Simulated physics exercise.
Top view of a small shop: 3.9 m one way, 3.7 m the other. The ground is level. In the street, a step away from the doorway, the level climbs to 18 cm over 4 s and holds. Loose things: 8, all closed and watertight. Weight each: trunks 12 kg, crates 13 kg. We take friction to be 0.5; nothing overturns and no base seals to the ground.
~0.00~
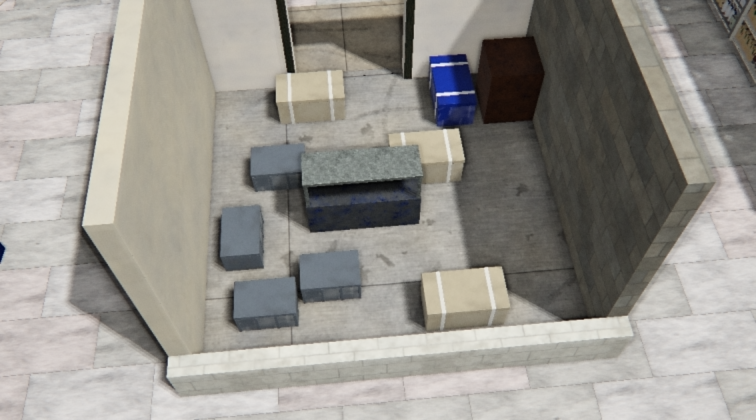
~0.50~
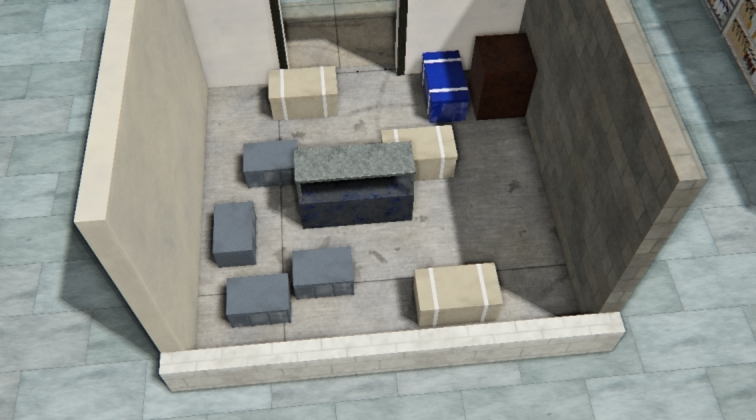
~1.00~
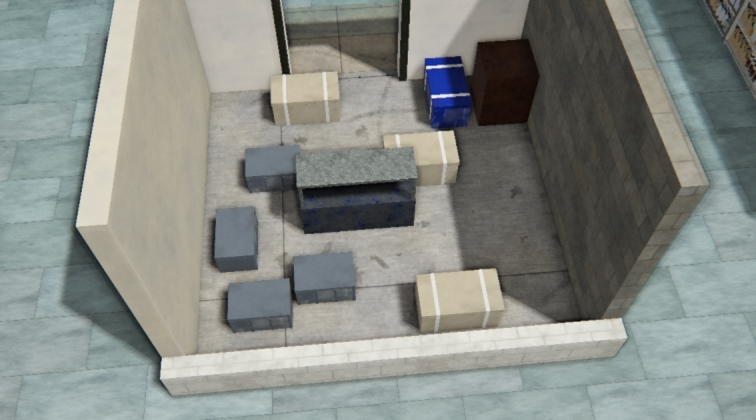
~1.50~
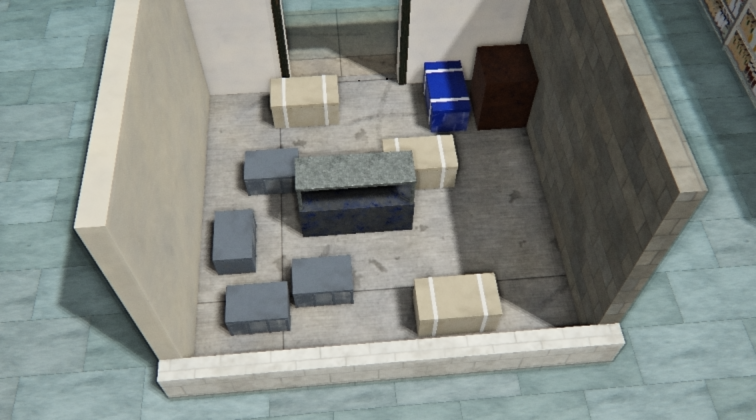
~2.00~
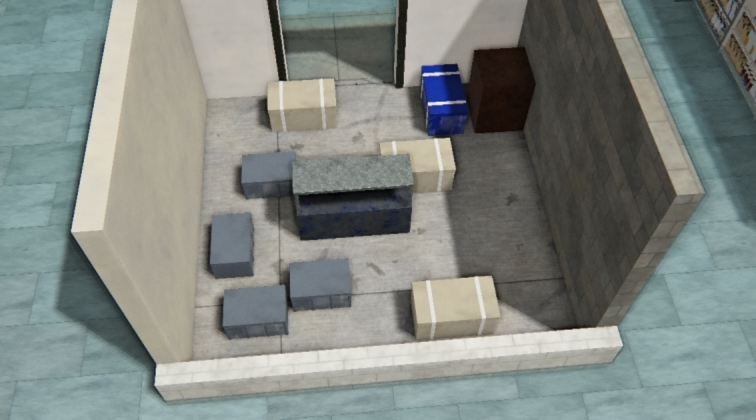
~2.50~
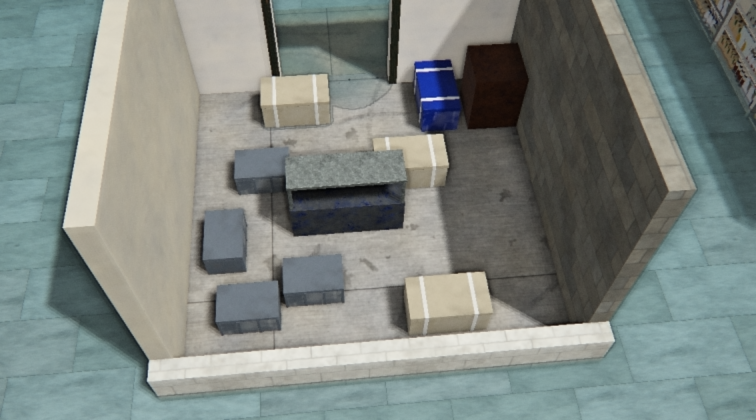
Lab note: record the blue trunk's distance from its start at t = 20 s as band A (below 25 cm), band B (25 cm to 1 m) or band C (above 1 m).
Recorded as band B, 25 cm to 1 m.
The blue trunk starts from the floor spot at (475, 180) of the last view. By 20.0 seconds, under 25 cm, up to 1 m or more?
I'd say it goes a long distance.
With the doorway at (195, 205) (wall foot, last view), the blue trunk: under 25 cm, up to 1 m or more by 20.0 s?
Then the blue trunk is swept a long way.
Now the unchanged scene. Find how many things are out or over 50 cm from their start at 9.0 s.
By then the count is 4.
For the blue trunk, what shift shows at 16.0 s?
Close to 20 cm.
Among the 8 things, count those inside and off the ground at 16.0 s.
8.
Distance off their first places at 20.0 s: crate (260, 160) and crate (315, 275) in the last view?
In turn: 150 cm, 100 cm.
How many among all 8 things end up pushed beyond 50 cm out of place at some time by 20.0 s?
Tally: 8.
After 4.0 s the blue trunk is near (437, 84), 0.0 m from its start, aground; 0 afloat.
After 9.0 s the blue trunk is near (440, 82), 0.0 m from its start, aground; 5 afloat.
After 16.0 s the blue trunk is near (430, 85), 0.2 m from its start, afloat; 8 afloat.
After 20.0 s the blue trunk is near (401, 102), 0.6 m from its start, afloat; 8 afloat.
